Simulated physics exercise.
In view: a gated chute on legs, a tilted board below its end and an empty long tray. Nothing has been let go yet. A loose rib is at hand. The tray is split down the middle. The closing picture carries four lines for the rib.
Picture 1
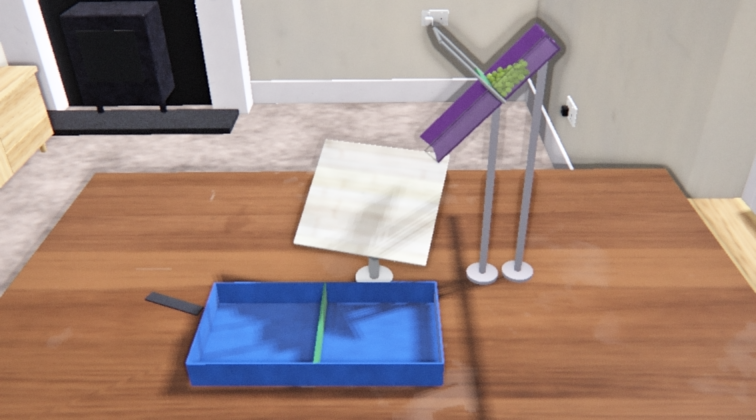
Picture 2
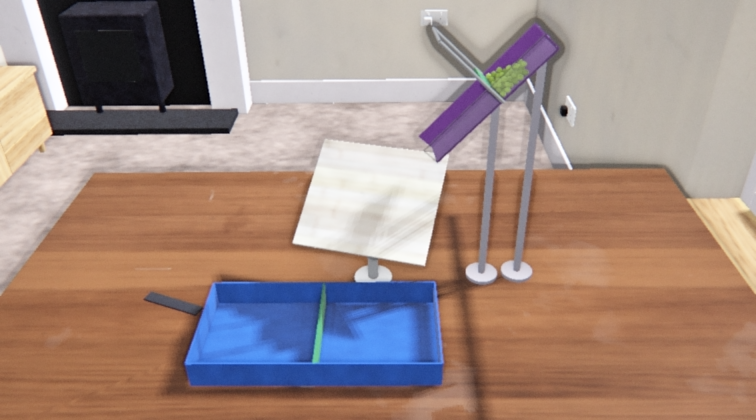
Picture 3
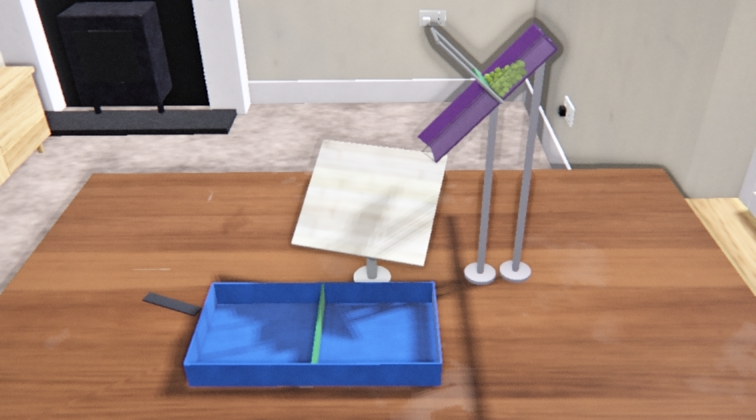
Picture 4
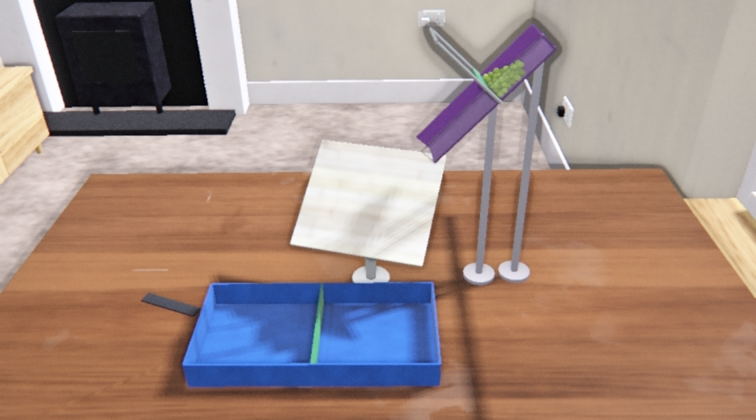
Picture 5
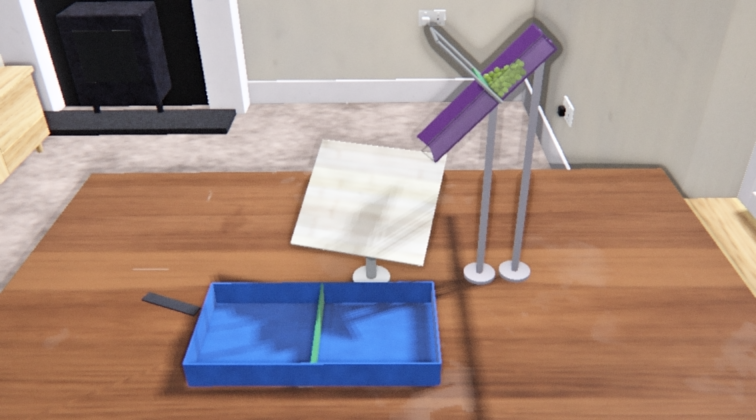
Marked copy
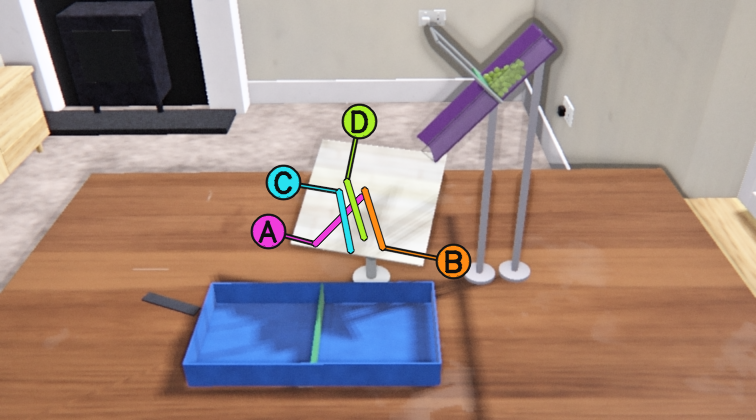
A purple chute on tall legs held a clump of green peas behind its gate, above a tilted pale board and an empty blue tray with a green divider, and nothing noticeably moved.
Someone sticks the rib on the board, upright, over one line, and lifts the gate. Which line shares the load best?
I would pick line A.
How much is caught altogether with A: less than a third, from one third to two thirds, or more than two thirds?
More than two thirds.
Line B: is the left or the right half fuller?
Right.
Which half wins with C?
Right.
On the marked copy, line A from (361, 196) to (315, 243); line B from (364, 190) to (382, 247); line C from (339, 191) to (350, 250); line D from (346, 181) to (364, 237).
Choosing A, of what is caught, close to two thirds in the left half, close to a third in the right.
Choosing B, of what is caught, none at all in the left half, the whole lot in the right.
Choosing C, of what is caught, only a few in the left half, all but a few in the right.
Choosing D, of what is caught, only a few in the left half, all but a few in the right.
